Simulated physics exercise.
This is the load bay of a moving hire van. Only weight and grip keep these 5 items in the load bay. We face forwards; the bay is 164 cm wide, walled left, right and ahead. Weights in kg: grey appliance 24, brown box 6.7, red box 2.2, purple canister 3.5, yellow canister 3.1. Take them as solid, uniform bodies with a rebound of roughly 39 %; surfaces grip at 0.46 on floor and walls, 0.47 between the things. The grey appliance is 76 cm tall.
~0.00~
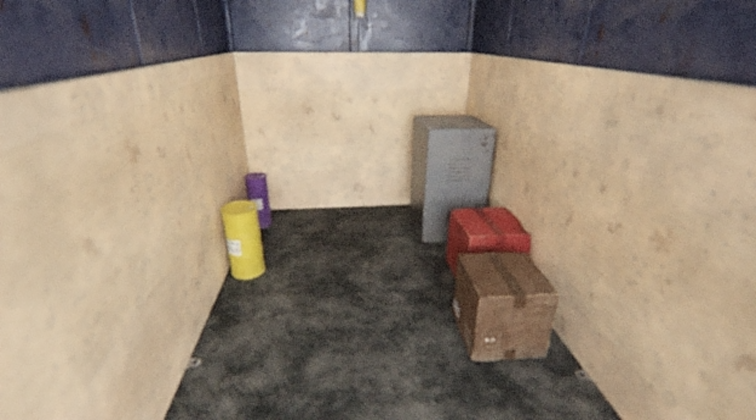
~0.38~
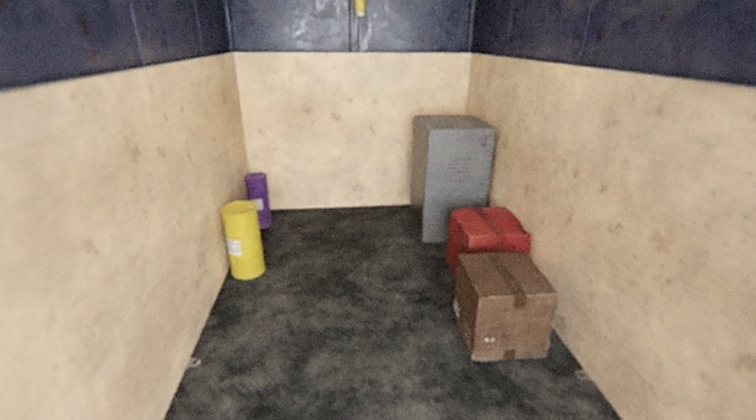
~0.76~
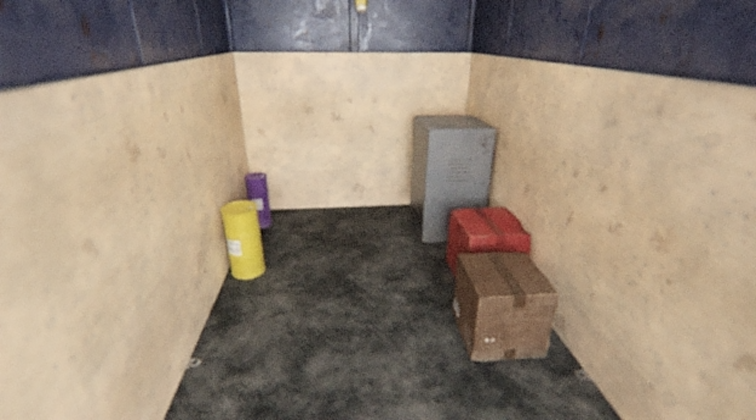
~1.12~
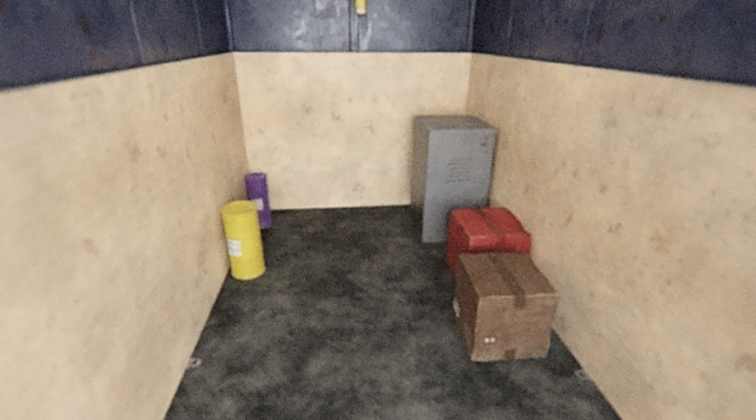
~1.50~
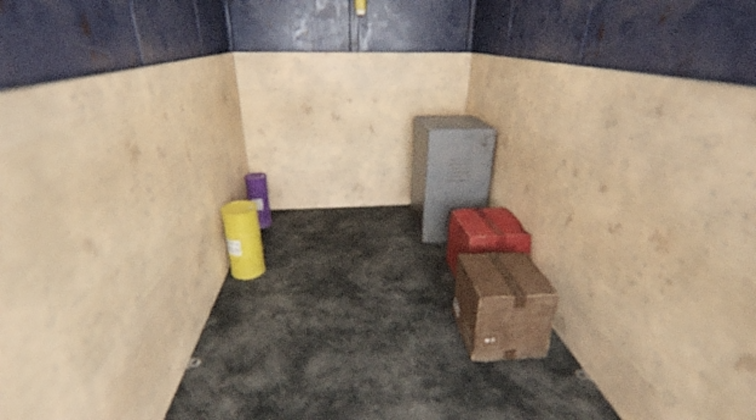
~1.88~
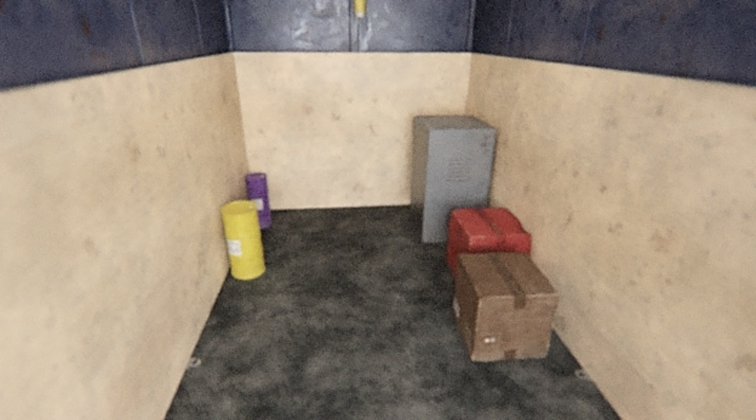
The footage shows a walled bay with a yellow canister and a smaller-looking purple canister on the left, and a tall grey appliance, a red box and a brown box on the right; nothing visibly moves.
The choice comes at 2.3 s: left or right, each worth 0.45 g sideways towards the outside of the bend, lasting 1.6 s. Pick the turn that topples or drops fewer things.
Turn right.
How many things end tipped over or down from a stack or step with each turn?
Left: 2; right: 0.
Turning left. By 3.08 s, force 0.45 g right; purple canister tilted 45°.
By 3.68 s, force 0.40 g right; purple canister on its side; yellow canister tilted 21°.
By 3.98 s, smooth; purple canister on its side; yellow canister on its side.
When it is over (4.6 s), lying over in the load bay, purple canister and yellow canister; the other 3 within 15 cm of the start. End places, in pixels of the last picture, grey appliance near (450, 177), brown box near (502, 304).
Turning right instead, nothing is lost, 0 of 5 in all.
